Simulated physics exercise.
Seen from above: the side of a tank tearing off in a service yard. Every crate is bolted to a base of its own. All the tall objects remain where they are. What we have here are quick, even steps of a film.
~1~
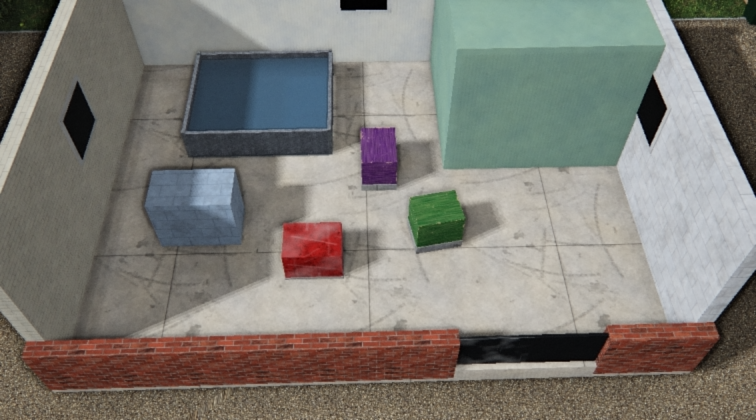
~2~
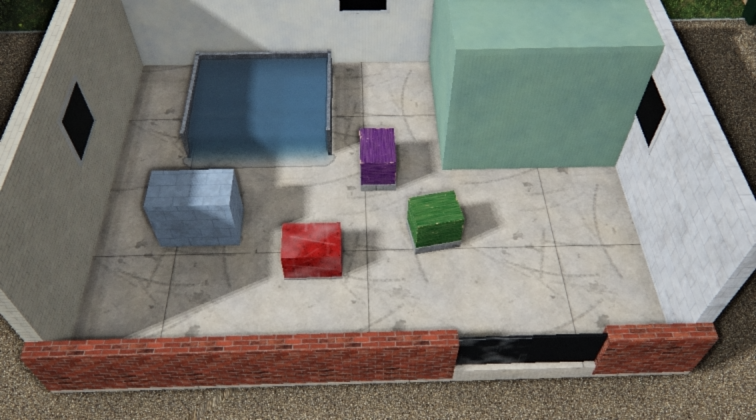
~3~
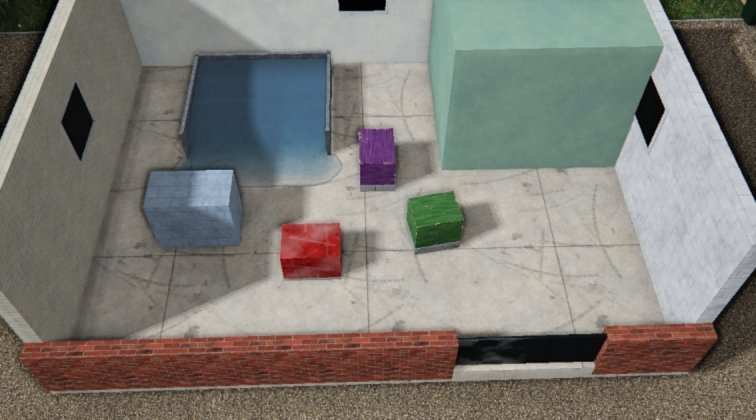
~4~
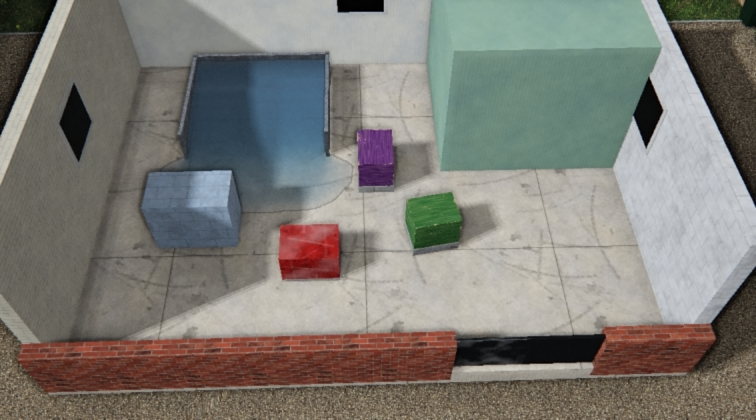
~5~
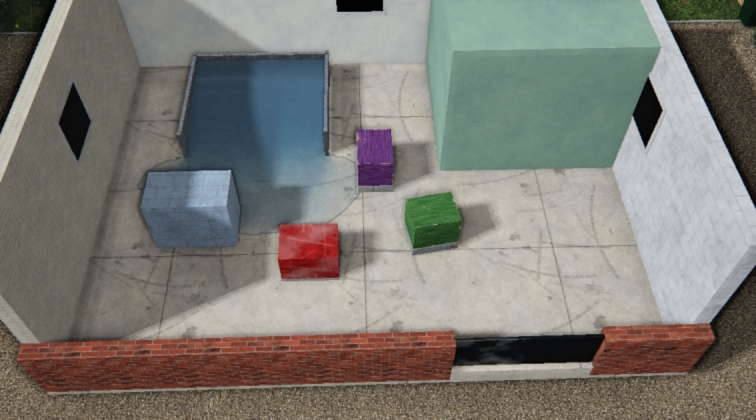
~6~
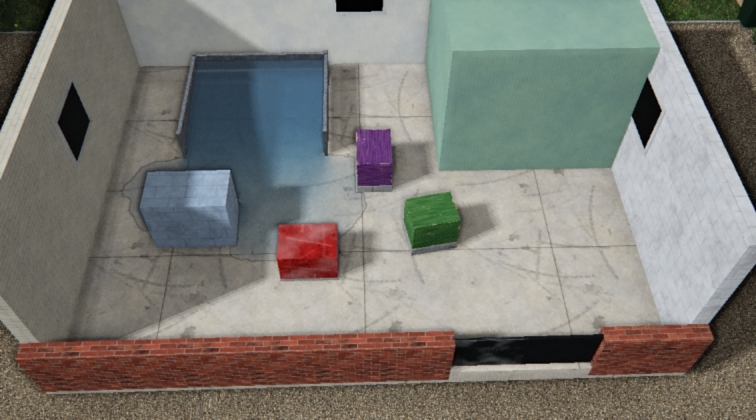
To begin with, still water fills a walled tank at the back of a service yard dotted with colored blocks. The tank's front side gives way and water pours out across the concrete, spreading forward between the pale blue and purple blocks until it reaches the red one.
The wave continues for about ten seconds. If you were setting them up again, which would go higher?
One by one: The green crate gets touched by the water; the red crate gets touched by the water; the purple crate never gets touched by the water.
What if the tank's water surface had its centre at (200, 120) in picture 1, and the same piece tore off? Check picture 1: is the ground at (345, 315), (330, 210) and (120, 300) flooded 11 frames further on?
Taking the three spots in order: Bare, swamped, swamped.
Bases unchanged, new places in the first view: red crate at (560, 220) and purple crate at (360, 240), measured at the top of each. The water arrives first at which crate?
The purple-painted one is first.
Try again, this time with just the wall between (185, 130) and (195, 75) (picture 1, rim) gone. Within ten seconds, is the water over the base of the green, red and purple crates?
Result: Green is not reached; red is swamped; purple is not reached.
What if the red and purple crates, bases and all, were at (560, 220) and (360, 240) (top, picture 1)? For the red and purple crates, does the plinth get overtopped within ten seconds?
In brief, the red crate has been flooded but the purple crate has been flooded.
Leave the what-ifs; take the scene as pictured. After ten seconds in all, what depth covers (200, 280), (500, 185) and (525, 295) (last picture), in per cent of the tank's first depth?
In order: About 10, 12 and 10 in a hundred.
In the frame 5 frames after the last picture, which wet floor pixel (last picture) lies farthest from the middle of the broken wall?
Point: (281, 360) in the last picture's pixels.
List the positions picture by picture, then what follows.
Still water in the tank at (261, 93), in the first frame.
The front is at a hidden place, out from the gap at (259, 146), in the second frame.
The front is at a hidden place, out from the gap at (258, 148), in the third frame.
The front is at a hidden place, out from the gap at (257, 150), in the fourth frame.
Water pours out at (256, 150) and has run to a hidden place, in the fifth frame.
Water pours out at (255, 150) and has run to a hidden place, in the sixth frame.
A moment on, water covers 25 % of the floor; the green crate not reached, the red crate water round its plinth, the purple crate water round its plinth.
Next, water covers 35 % of the floor; the green crate water round its plinth, the red crate water round its plinth, the purple crate water round its plinth.
Then, water covers 65 % of the floor; the green crate water round its plinth, the red crate water round its plinth, the purple crate water round its plinth.
Later, water covers 90 % of the floor; the green crate water round its plinth, the red crate water round its plinth, the purple crate water round its plinth.
In the end, water covers 100 % of the floor; the green crate was topped, the red crate was topped, the purple crate stayed above the water.
